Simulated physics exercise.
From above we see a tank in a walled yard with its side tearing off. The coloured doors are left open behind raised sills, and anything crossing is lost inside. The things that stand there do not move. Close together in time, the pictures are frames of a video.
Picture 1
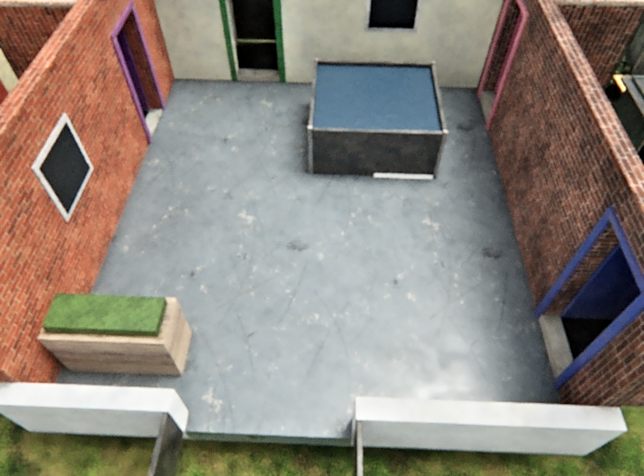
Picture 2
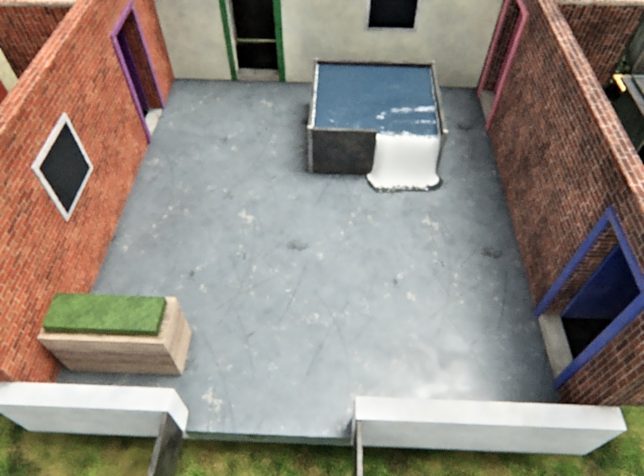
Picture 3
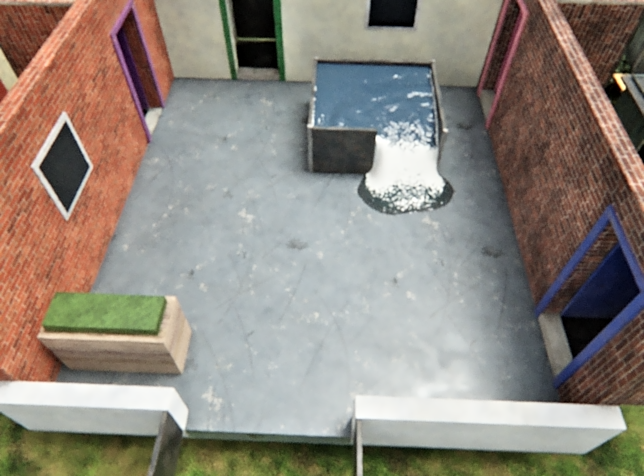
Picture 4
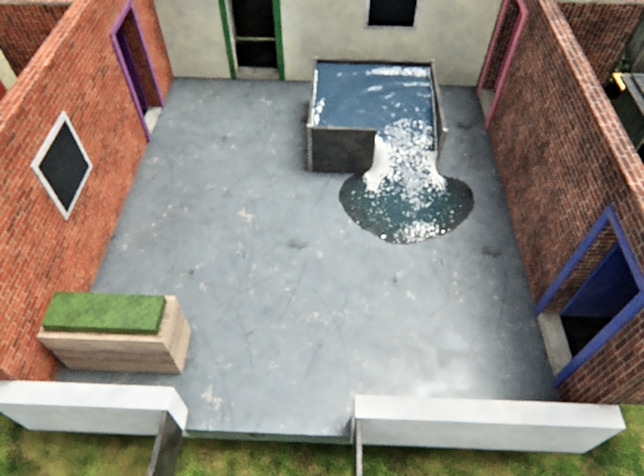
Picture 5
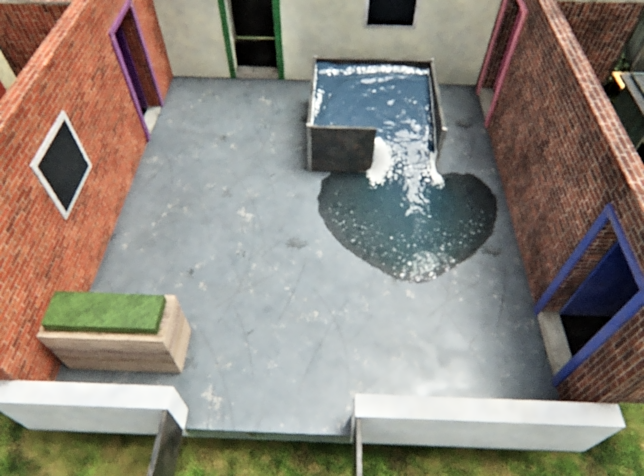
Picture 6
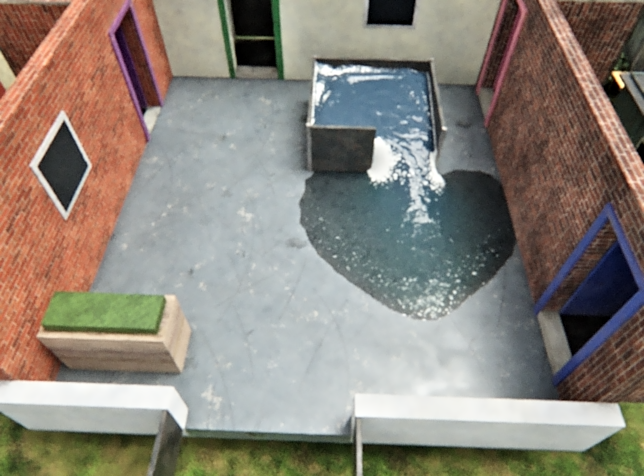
Water bursting through the torn front of a tank in a brick-walled yard, foaming out and spreading wide across the grey floor.
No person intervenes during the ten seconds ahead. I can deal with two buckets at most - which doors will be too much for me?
In the end the green door does not go over two buckets; the pink door does not go over two buckets; the purple door does not go over two buckets; the blue door goes over two buckets.
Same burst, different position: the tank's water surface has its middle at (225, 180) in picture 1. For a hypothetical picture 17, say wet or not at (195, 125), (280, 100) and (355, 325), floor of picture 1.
In that order: Not reached, not reached, reached by the flood.
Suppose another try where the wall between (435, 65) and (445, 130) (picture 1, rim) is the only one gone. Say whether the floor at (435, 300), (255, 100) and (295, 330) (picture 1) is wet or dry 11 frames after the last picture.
Point by point: Swamped, untouched and untouched.
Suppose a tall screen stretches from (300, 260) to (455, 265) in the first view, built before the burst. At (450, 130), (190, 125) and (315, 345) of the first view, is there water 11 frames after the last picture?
Taking the points in the order given, they are high and dry, high and dry and high and dry.
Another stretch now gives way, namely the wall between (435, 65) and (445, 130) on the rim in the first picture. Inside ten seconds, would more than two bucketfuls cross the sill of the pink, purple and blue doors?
Briefly, the pink one crosses the line, the purple one crosses the line, and the blue one remains below the line.
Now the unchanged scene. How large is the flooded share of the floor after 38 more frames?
I'd put it at roughly 65 per cent.
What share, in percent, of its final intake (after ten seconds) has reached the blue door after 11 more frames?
About 5 per cent.
A moment on, water covers 35 % of the floor; the green door not reached, the pink door not reached, the purple door not reached, the blue door wet at the sill, nothing in.
Next, water covers 40 % of the floor; the green door not reached, the pink door not reached, the purple door not reached, the blue door under two buckets in.
Then, water covers 45 % of the floor; the green door not reached, the pink door wet at the sill, nothing in, the purple door not reached, the blue door over two buckets in.
Later, water covers 65 % of the floor; the green door not reached, the pink door wet at the sill, nothing in, the purple door not reached, the blue door far over two buckets in.
In the end, water covers 95 % of the floor; the green door wet at the sill, nothing in, the pink door wet at the sill, nothing in, the purple door wet at the sill, nothing in, the blue door far over two buckets in.
